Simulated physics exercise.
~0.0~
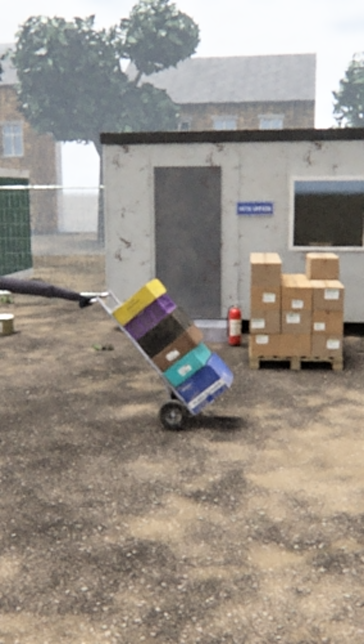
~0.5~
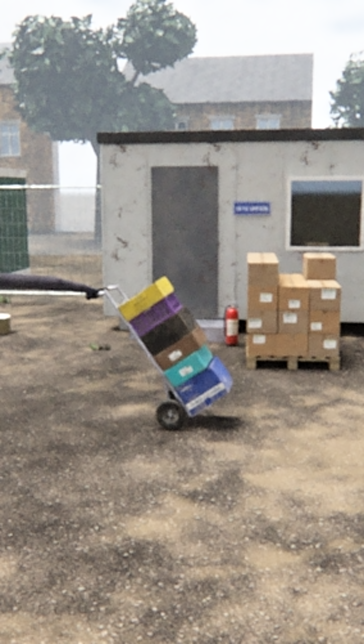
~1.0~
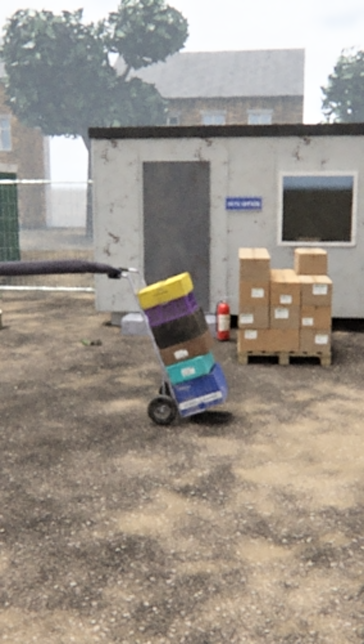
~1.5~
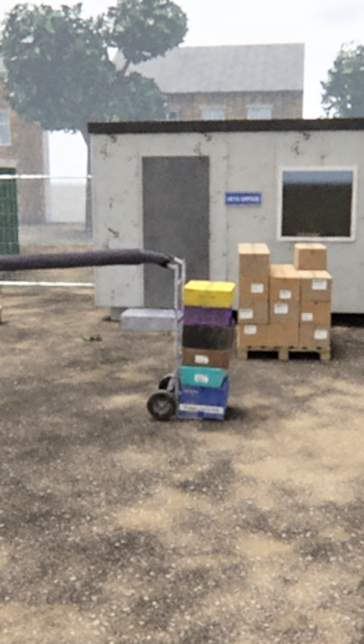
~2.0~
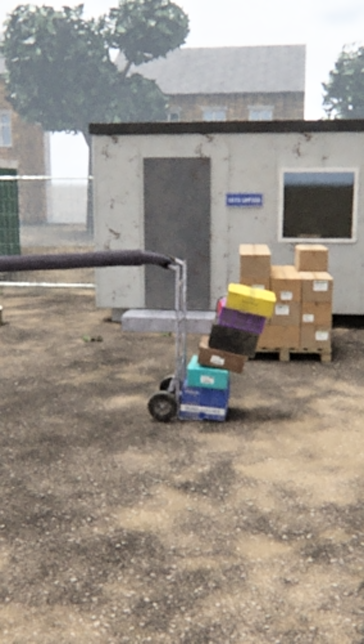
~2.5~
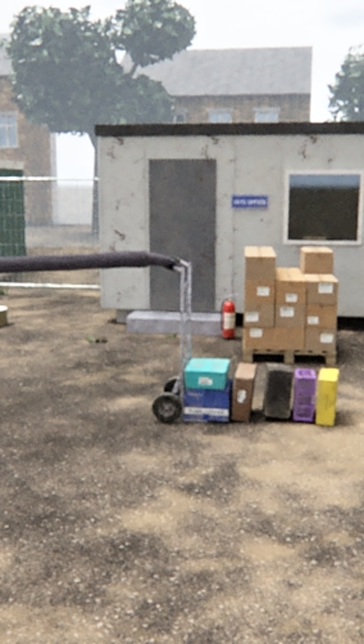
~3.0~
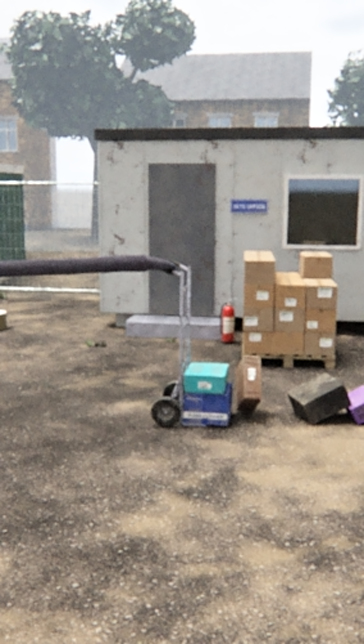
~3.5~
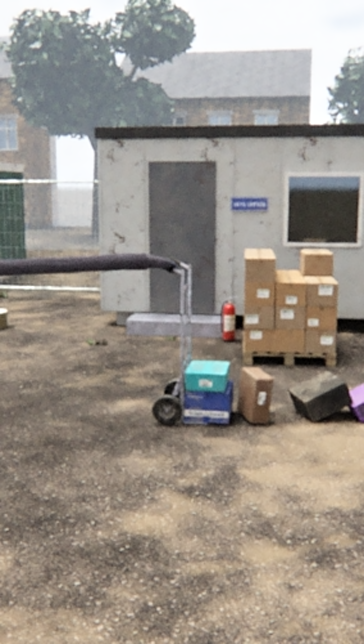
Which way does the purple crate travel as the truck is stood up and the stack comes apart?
The purple crate moves to the right, tipping off the stack and ending up on the ground at the right edge of the view.
